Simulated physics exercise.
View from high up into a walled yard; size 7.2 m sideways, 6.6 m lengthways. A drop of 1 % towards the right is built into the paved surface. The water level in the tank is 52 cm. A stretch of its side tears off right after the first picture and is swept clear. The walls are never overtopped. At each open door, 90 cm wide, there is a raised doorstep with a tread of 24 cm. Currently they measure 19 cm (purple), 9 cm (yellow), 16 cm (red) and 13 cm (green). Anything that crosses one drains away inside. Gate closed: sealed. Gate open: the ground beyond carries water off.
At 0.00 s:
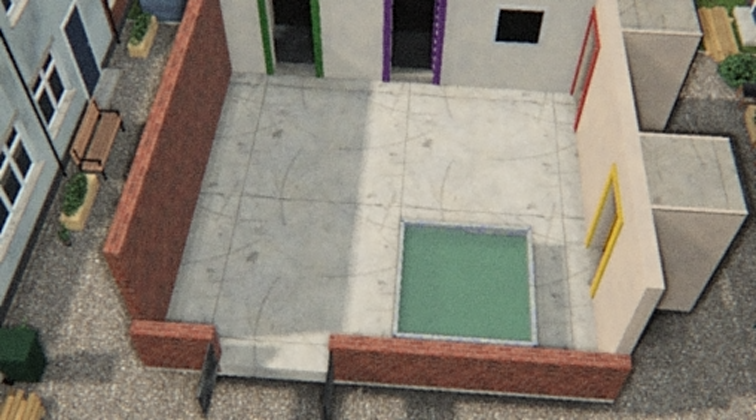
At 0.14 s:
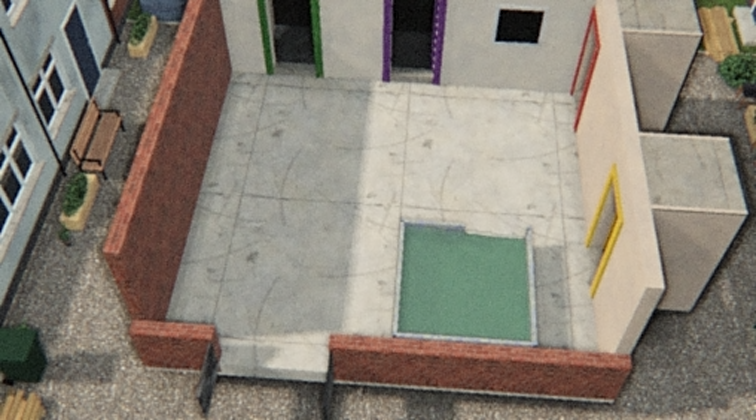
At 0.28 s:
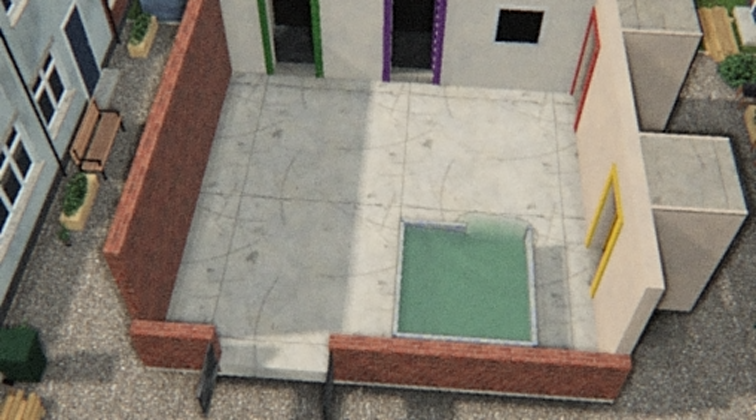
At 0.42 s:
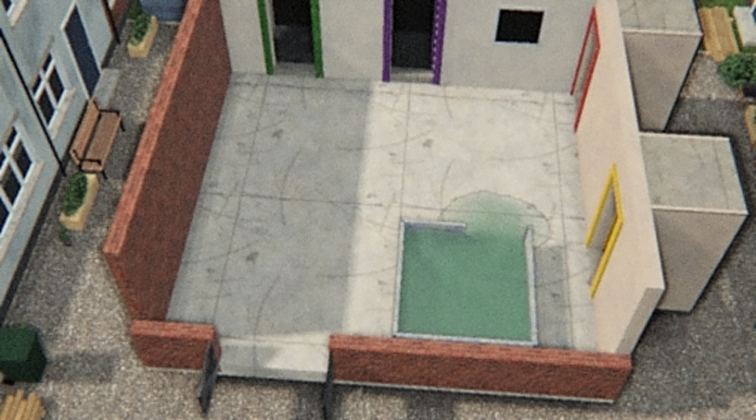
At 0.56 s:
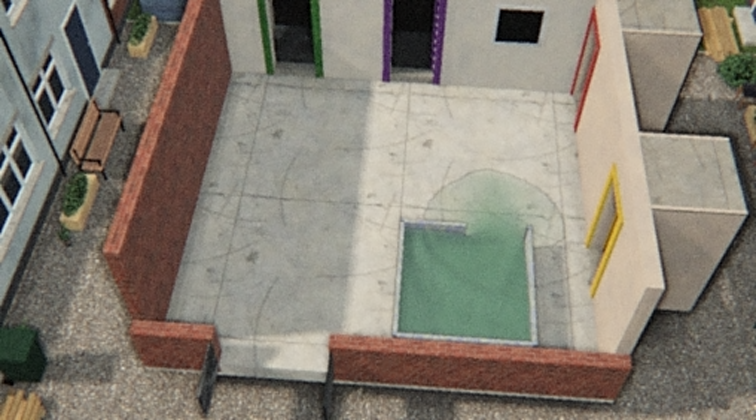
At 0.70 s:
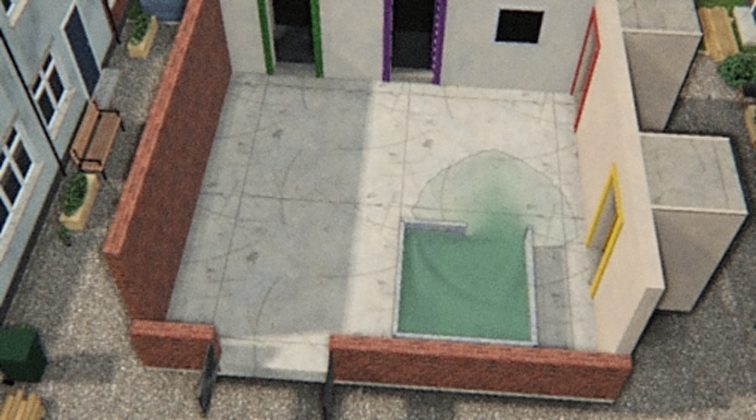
A tank in a walled yard loses part of its far side and green water spreads outward.
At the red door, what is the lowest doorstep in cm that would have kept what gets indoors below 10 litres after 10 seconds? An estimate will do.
Somewhere near 26 cm.
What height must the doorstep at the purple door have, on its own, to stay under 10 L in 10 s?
Roughly 10.0 cm at purple.
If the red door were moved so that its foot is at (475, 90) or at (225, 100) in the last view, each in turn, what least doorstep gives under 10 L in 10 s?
In turn: Roughly 17 cm, roughly 8.0 cm.
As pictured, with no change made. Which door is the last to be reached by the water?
Green, last of all.
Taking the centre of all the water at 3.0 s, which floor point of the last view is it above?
The centre of all the water is around (481, 221).
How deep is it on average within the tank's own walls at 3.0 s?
The mean depth is about 28 cm.
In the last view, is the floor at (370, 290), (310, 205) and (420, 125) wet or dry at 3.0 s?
Status: Clear / clear / submerged.
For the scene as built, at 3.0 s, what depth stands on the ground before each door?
Centimetres: Purple = 14, yellow = 2, red = 24, green = 0.
After 1.4 s water covers 25 % of the floor, deepest (33 cm) near (509, 245); it has not reached the red door.
After 3.0 s water covers 35 % of the floor, deepest (32 cm) near (565, 96); 24 cm at the red door, 20 litres in over its 16 cm doorstep.
After 10.0 s water covers 90 % of the floor; 11 cm at the red door, 73 litres in over its 16 cm doorstep.
At the red door as built, the water arrived by 1.8 s and peaked near 26 cm at 3.4 s.
Run again over the same 10 s with other heights there, 21 litres in over 23 cm, 2 litres over 31 cm. The limit of 10 litres is kept from about 26 cm up.
